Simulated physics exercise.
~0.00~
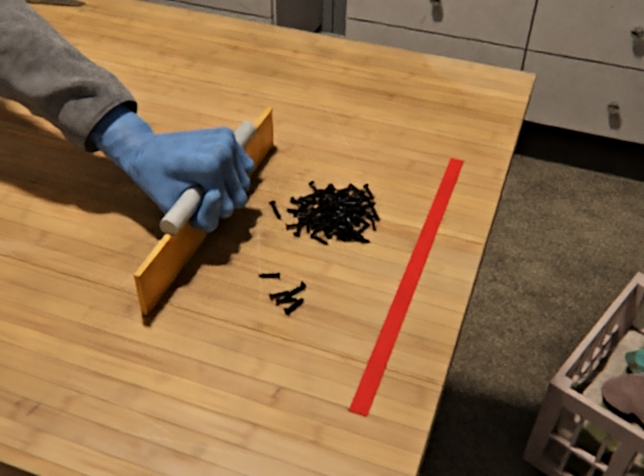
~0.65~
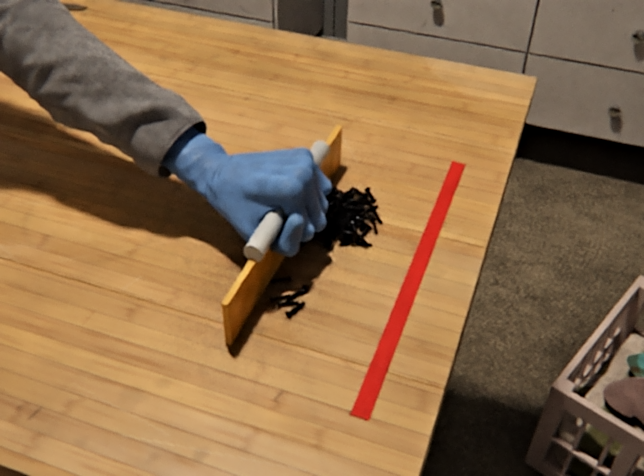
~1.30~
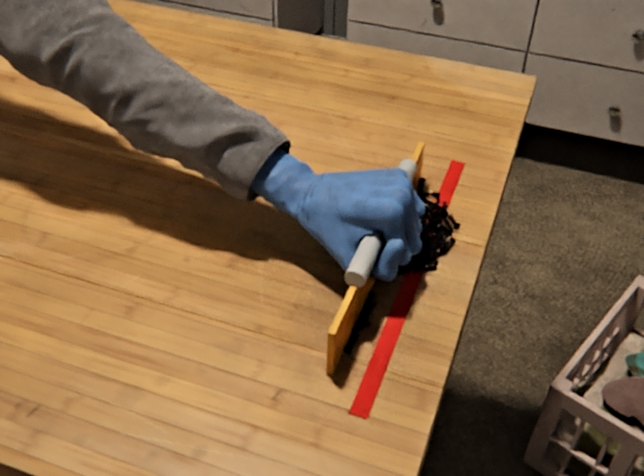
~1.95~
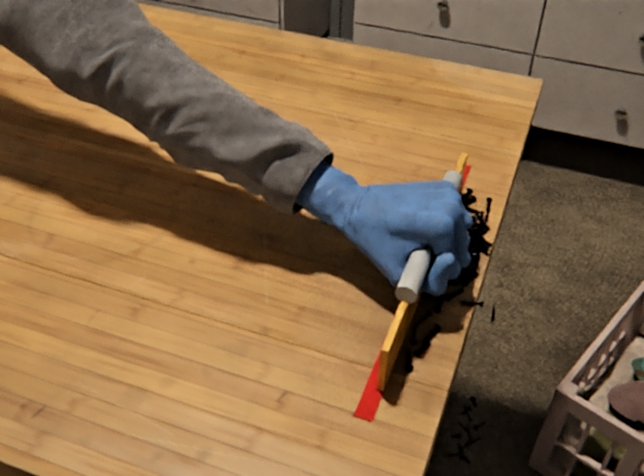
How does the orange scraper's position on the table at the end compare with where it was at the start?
At the start the scraper was to the left of both heaps of black pieces, well away from the red tape. By the end it was farther right and a little lower in view, up against the tape near the table's right edge.
